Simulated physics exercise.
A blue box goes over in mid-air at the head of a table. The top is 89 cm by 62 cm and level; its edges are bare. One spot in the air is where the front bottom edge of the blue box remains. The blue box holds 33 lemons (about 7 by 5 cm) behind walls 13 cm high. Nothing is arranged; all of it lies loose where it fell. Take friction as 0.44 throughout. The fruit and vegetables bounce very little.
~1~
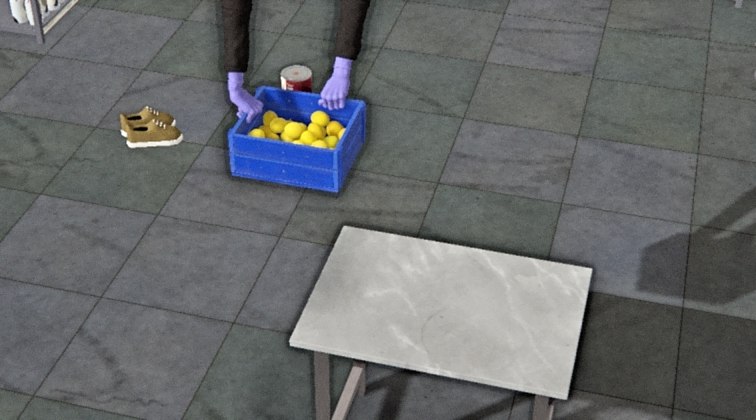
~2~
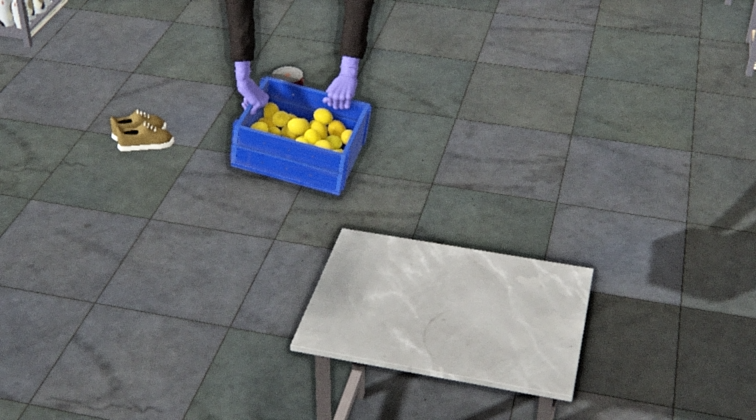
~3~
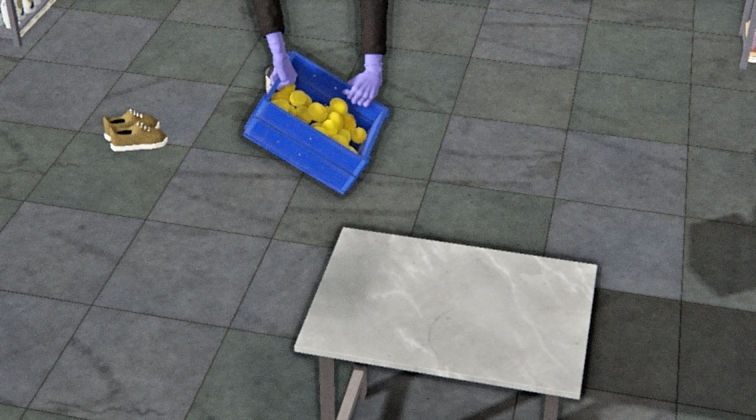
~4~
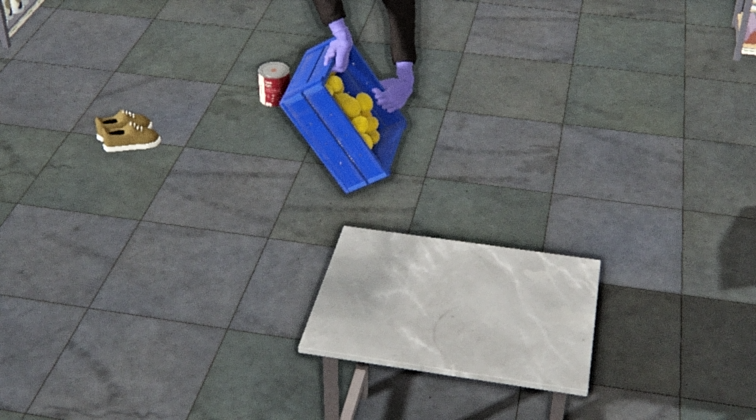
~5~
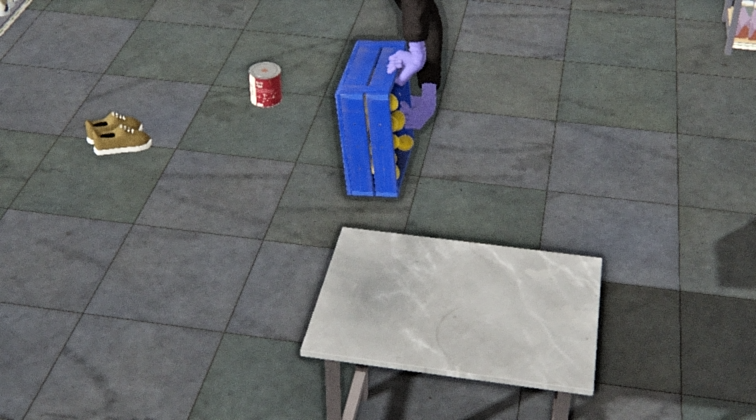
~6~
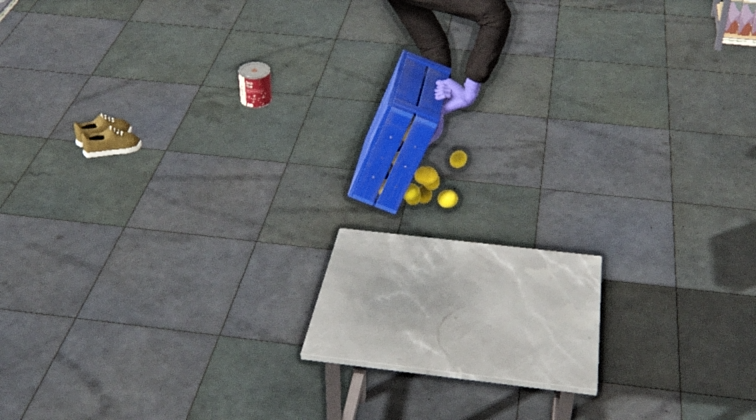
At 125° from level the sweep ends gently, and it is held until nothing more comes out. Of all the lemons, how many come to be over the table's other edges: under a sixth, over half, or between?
Oh, a sixth to half of them, I'd say.
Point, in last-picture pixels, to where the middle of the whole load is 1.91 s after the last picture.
Estimated centre in the last picture: (518, 306).
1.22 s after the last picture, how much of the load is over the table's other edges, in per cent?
Close to 25 in a hundred.
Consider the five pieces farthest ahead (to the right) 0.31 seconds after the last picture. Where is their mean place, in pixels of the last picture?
Centre: About (515, 295) px.
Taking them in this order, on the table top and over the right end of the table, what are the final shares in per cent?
Shares, in order: About 60 percent and 15 percent.
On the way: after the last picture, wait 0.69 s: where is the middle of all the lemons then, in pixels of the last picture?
Centre: About (496, 301).
Then, 0.31 s after the last picture, tilt 125°; 4 still in the blue box, 21 on the table top and 8 in the air.
Then, 0.69 s after the last picture, tilt 125°; 31 on the table top, 1 over the right end of the table and 1 over the table's other edges.
Then, 1.22 s after the last picture, tilt 125°; 20 on the table top, 5 over the right end of the table and 8 over the table's other edges.
Final count (1.91 s after the last picture), 19 on the table top, 5 over the right end of the table and 9 over the table's other edges. Asked share, 9 of 33, 27 per cent.
